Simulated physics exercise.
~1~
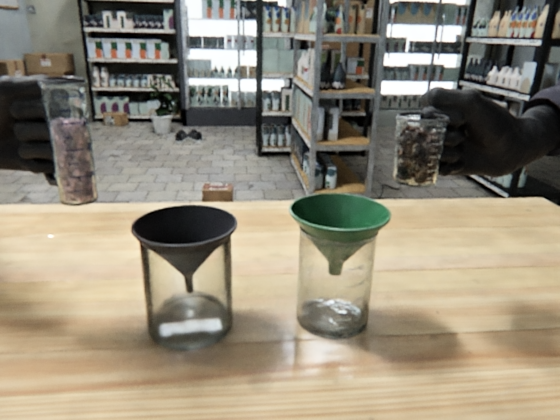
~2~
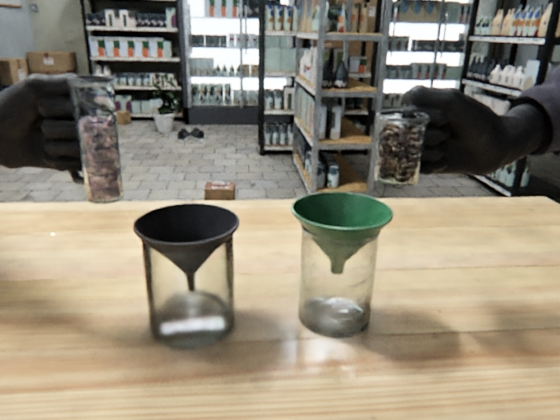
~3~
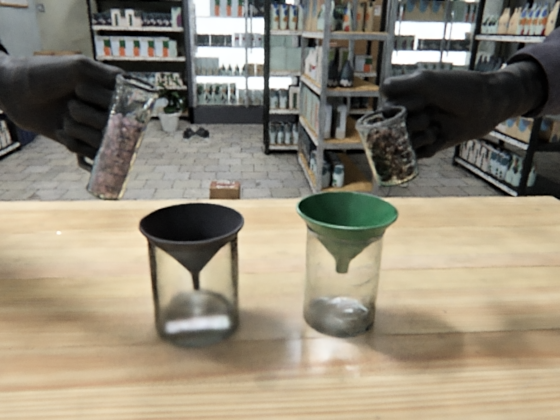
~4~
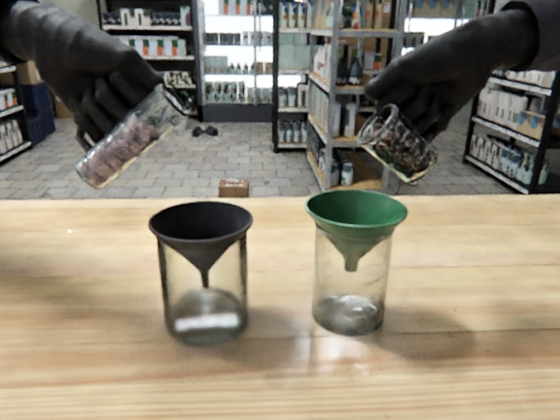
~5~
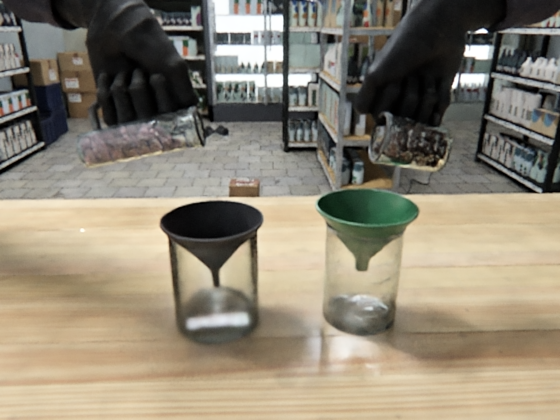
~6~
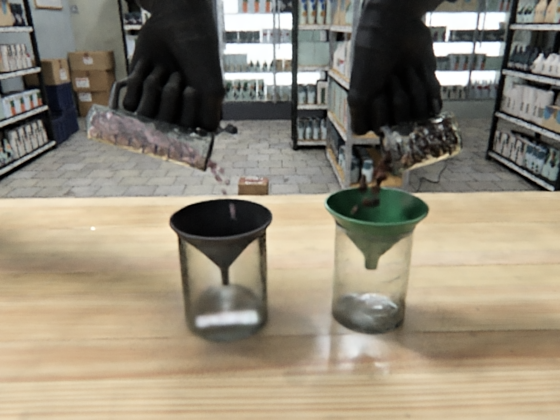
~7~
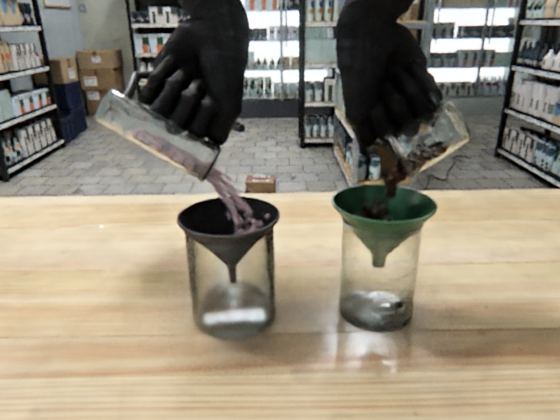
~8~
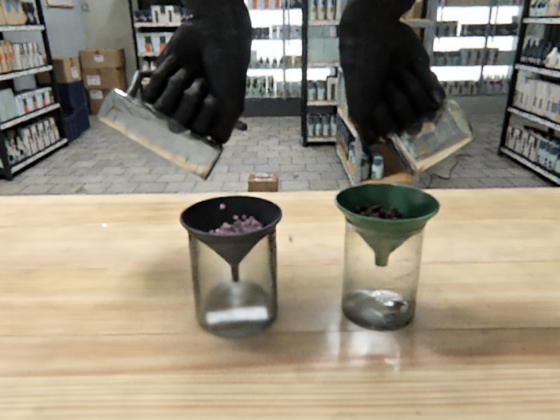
Two black-gloved hands tip cups over funnels, and nearly all the bits stay stuck inside them.
